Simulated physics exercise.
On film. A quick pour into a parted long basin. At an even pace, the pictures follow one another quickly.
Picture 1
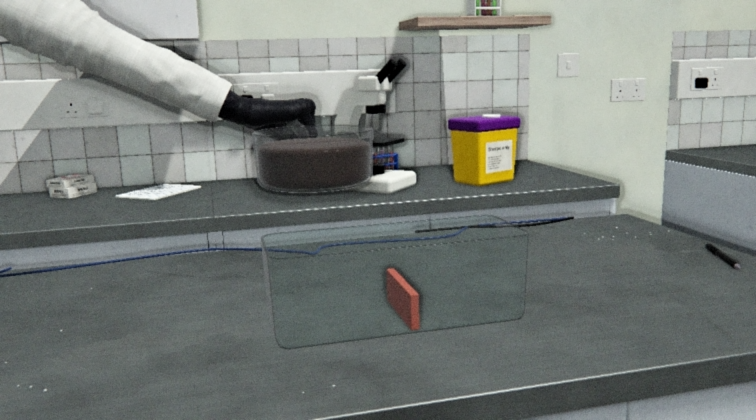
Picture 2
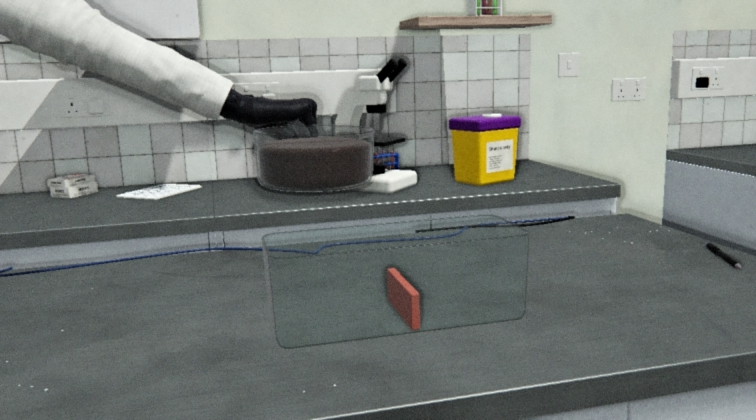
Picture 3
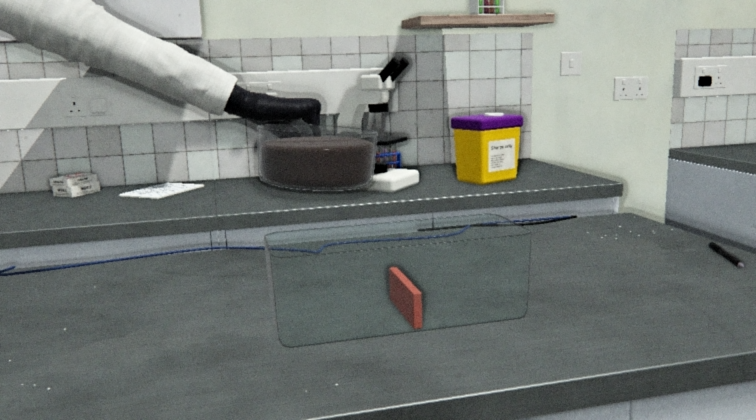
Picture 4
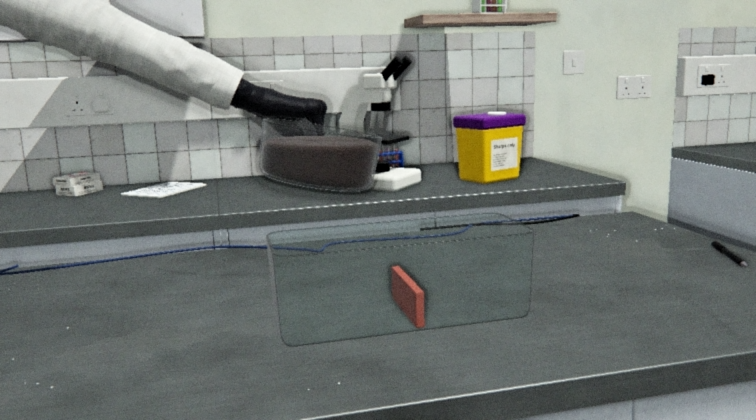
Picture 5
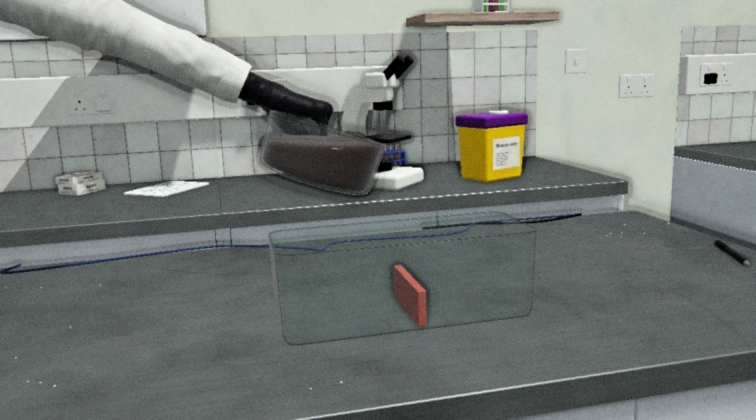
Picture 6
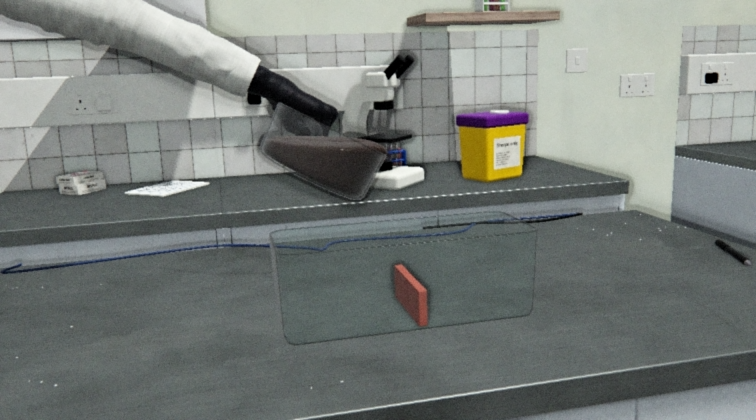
A white-sleeved arm with a black hand reaches in from the upper left, holding a clear round container of dark brown contents on a laboratory's back counter, seen from across a grey bench. A microscope and a yellow tub with a purple lid stand to the right, while a transparent box and small red block occupy the foreground. The hand tilts the container rightward, gradually then more steeply, as the view shifts very slightly.
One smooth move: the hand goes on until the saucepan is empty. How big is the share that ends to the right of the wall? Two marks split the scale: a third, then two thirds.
Finally a third to two thirds of it is on the right.
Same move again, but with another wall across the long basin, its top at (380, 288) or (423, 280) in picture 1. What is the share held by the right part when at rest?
Well, it's close to 85 per cent for the first one, then 20 per cent for the other.
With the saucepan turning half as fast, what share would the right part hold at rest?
Roughly 70 in a hundred.
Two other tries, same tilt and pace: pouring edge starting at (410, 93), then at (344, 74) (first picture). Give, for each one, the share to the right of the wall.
The first start gives some 85 %, the second some 45 %.
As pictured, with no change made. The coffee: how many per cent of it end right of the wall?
Around 55 percent.
A moment on, the saucepan is tipped on its side and 30 per cent is still to pour, 4 is left of the wall and 30 right of it.
Next, the saucepan is tipped on its side and 9 per cent is still to pour, 28 is left of the wall and 59 right of it.
Then the saucepan is tipped on its side and 2 per cent is still to pour, 39 is left of the wall and 57 right of it.
Later the saucepan is tipped on its side and 0 per cent is still to pour, 42 is left of the wall and 57 right of it.
At rest 43 per cent lies left of the wall, 57 right of it and 0 outside.
